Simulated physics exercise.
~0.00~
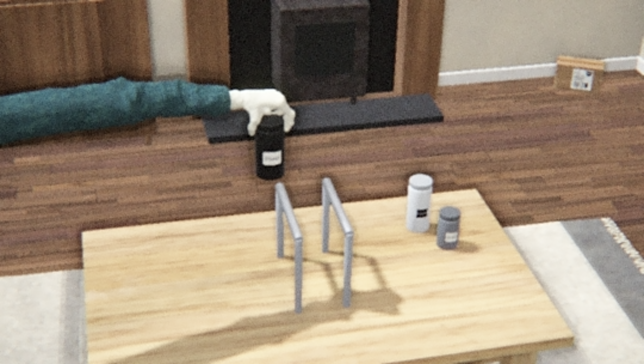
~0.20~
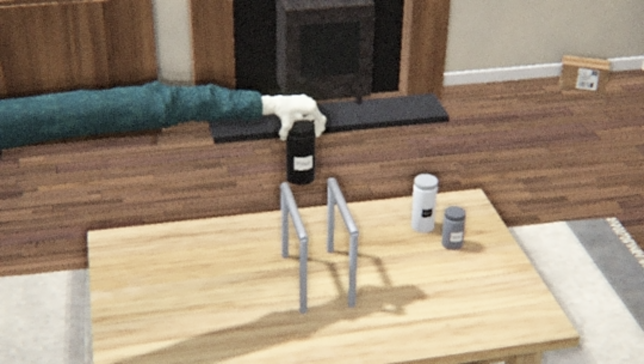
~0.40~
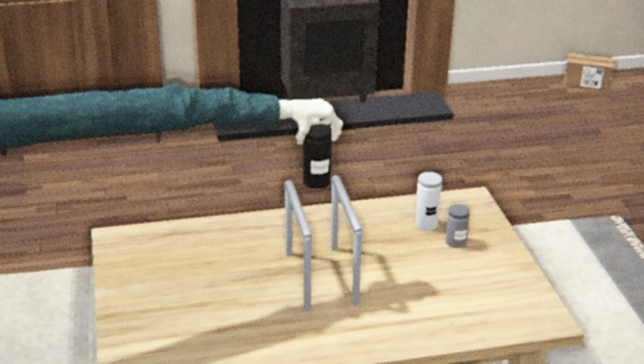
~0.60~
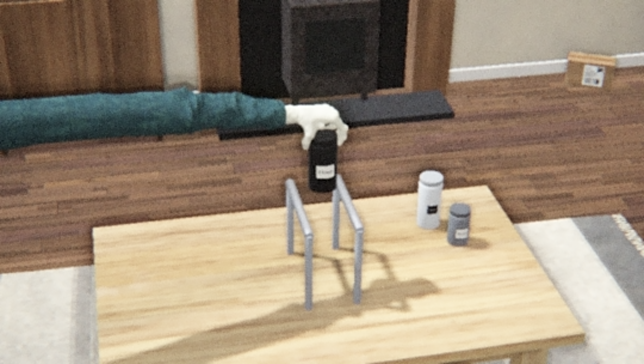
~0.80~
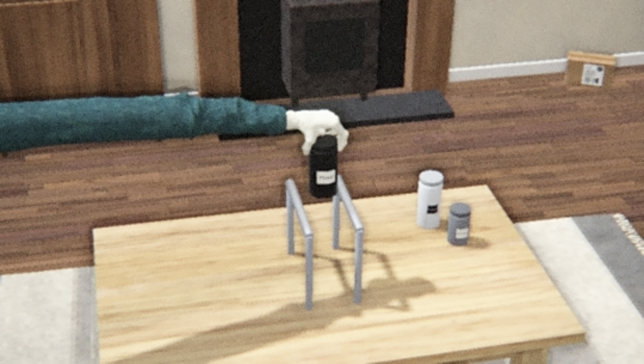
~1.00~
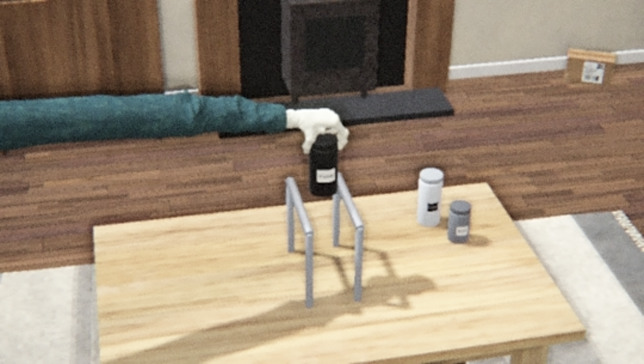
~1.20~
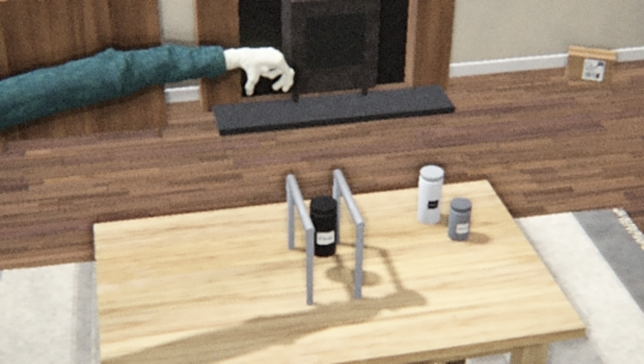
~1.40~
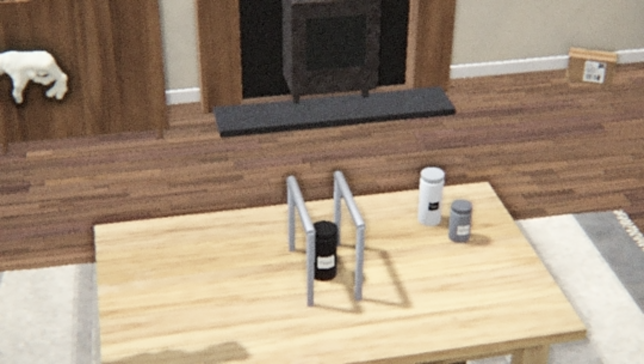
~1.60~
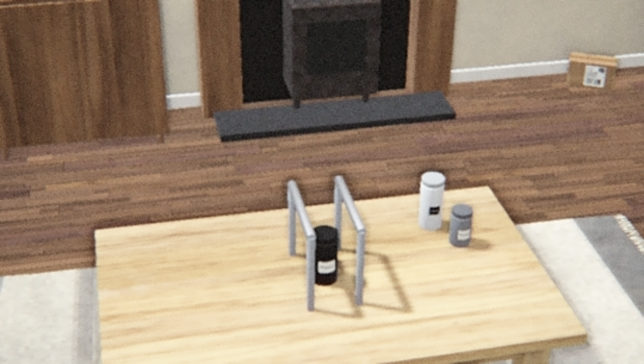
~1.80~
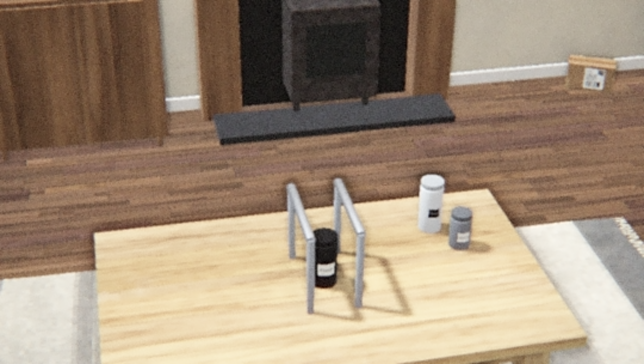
A black jar, released by a gloved hand, drops through the stand's gap onto the table.
